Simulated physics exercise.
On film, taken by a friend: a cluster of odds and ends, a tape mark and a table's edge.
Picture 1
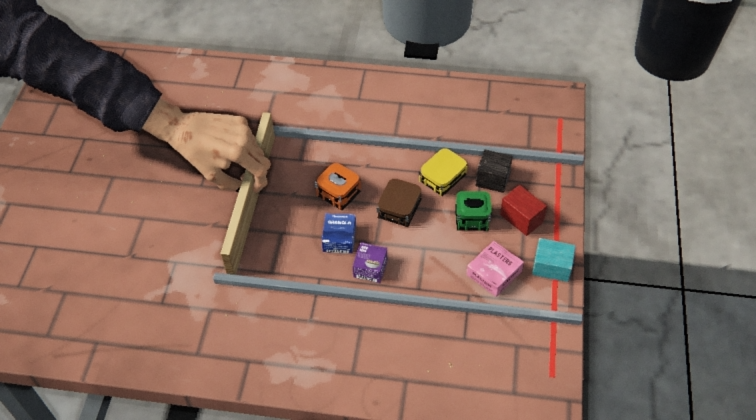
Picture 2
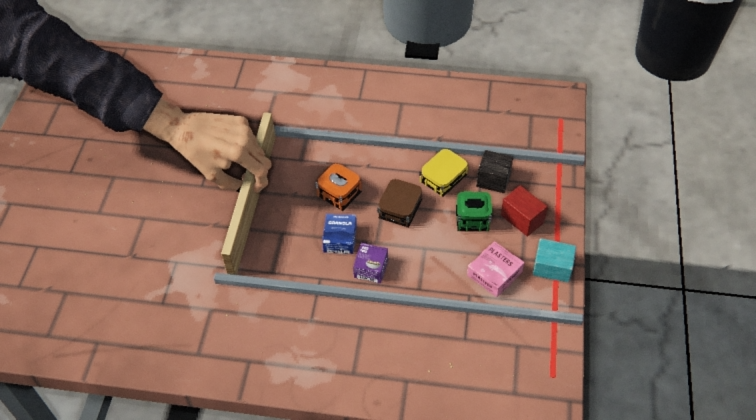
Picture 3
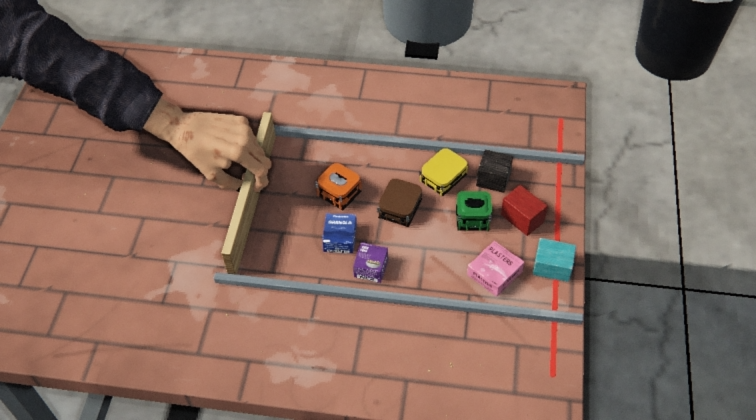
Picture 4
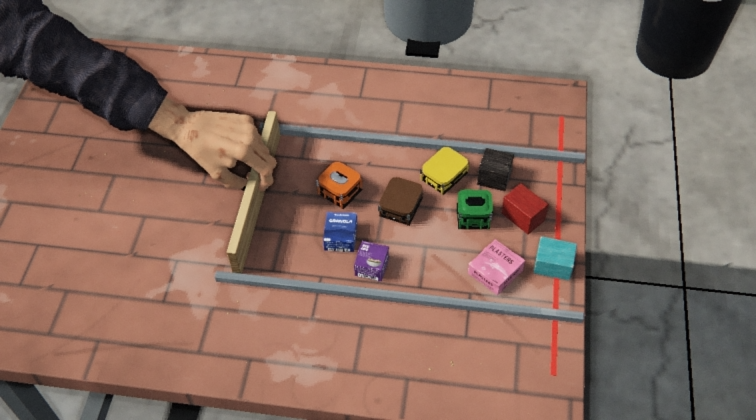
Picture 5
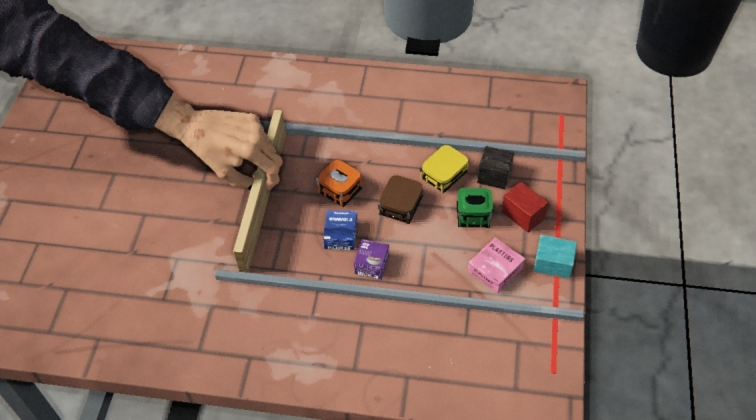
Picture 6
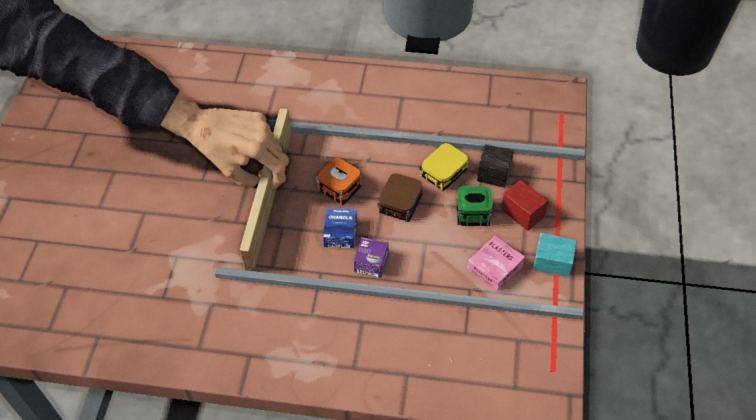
A hand slides a wooden board slightly right toward colored blocks that stay nearly still.
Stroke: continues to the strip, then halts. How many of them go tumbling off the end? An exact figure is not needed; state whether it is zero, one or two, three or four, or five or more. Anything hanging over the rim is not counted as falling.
Band: Five fallers or above.
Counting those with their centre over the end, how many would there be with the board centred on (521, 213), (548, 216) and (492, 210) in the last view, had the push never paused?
Counts by place: 3 / 6 / 1.
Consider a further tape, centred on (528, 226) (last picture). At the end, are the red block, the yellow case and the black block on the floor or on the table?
The red block? It does not stay. The yellow case? It is safe. The black block? It is safe.
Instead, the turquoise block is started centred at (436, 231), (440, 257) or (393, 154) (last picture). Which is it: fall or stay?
Well, in that order it goes off, goes off and stays aboard.
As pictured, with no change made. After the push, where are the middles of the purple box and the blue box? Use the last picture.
I'd say approximately (573, 293) and then (574, 246).
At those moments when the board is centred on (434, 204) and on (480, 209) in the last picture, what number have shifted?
The count reaches 7 first and 10 second.
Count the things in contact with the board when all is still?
Number: 4.
Soon after, none off yet; turquoise block at rest near (555, 255); red block at rest near (524, 205); pink box at rest near (496, 263).
After that, none off yet; turquoise block moving near (561, 255); red block displaced well along near (593, 218); pink box displaced a little near (513, 266).
In the end, the number that fall off is five or more; gone, brown case, green case, black block, pink box, red block and turquoise block.
